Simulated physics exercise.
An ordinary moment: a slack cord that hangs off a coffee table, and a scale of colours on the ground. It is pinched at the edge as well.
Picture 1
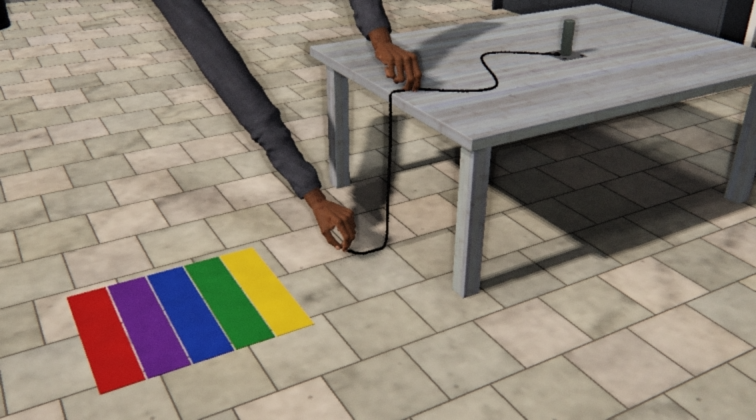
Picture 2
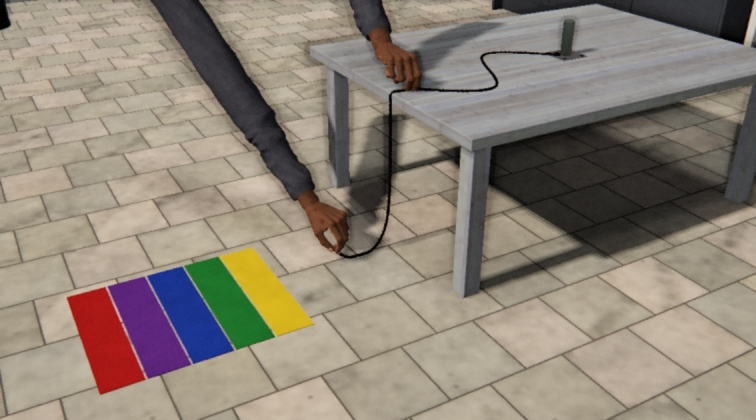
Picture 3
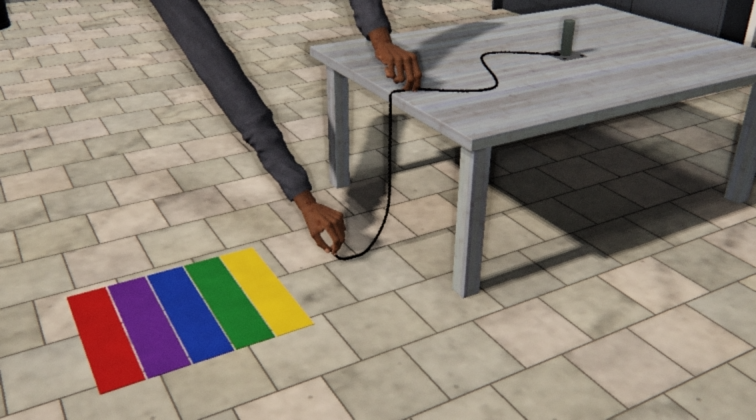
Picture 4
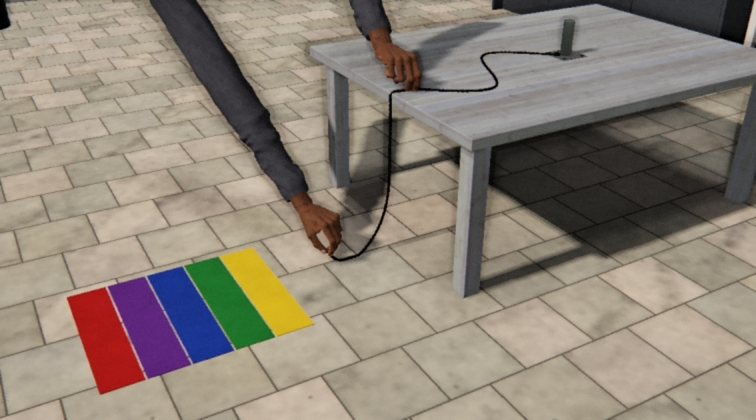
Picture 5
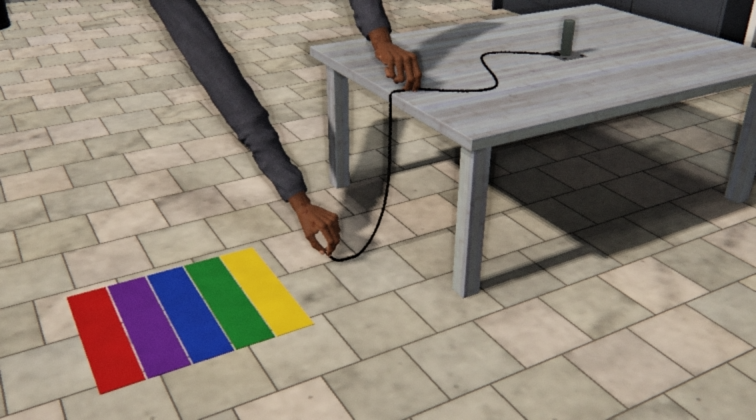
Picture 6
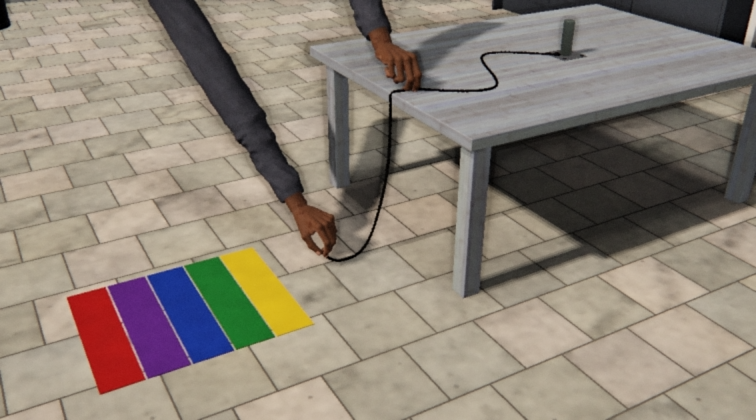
The video shows one hand pinching a black cord at a table's edge while another holds its hanging end above the floor and moves it slightly left, toward a row of yellow, green, blue, purple and red stripes.
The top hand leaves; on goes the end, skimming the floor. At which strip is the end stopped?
It halts on the purple strip.
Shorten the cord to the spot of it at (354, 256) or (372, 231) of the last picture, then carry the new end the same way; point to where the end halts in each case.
Try by try, around (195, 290) and (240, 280).
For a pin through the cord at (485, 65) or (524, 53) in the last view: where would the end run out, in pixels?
The places are (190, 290) and (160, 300).
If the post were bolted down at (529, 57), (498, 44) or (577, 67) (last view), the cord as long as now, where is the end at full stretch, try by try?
The places are (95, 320), (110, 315) and (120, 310).
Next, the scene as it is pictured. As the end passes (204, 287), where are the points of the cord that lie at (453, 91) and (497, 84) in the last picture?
They go to (387, 112) and to (421, 83).
A little later, end near (204, 287); over green.
Next, end near (166, 298); over blue.
When it is tight, end near (143, 305); over purple. Over purple.
